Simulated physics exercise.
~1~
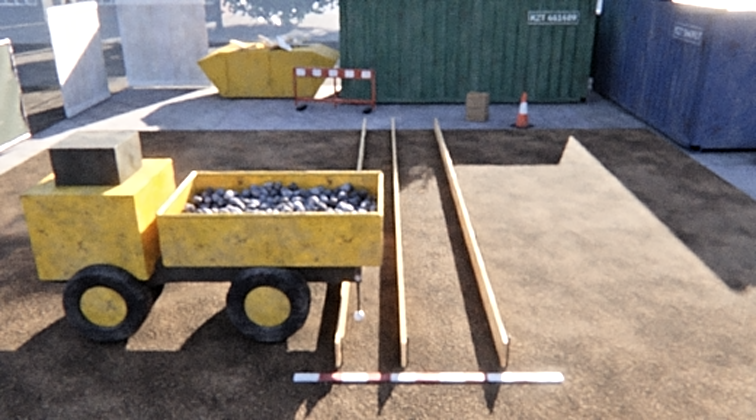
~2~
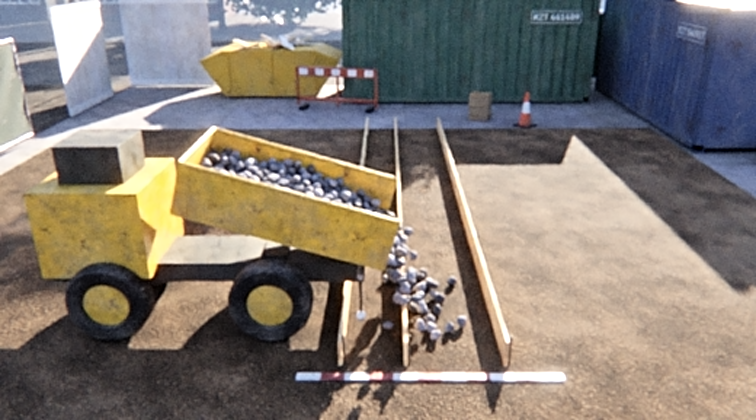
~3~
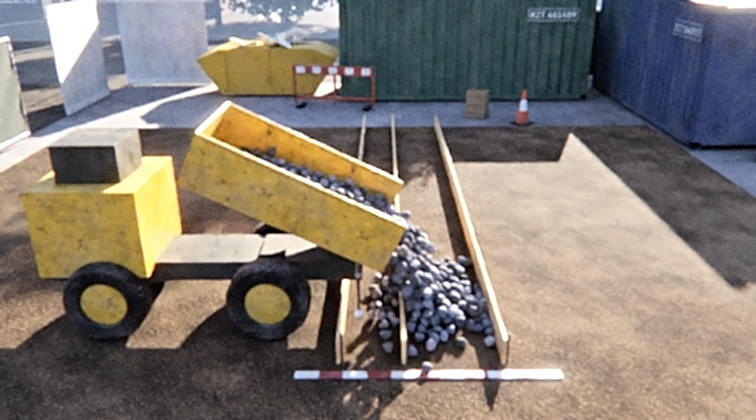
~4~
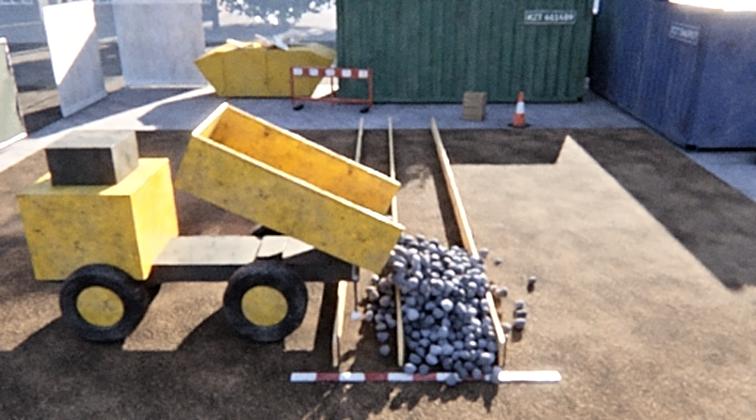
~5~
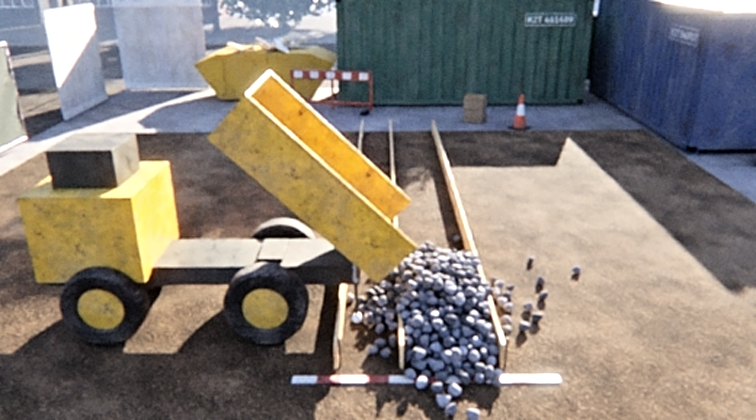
In the video, a yellow tipper truck raises its body in stages, pouring smooth grey stones off its right end between long wooden boards on the ground, until the body stands steeply tilted and the stones lie heaped mostly between the middle and right boards, with a few scattered beyond.
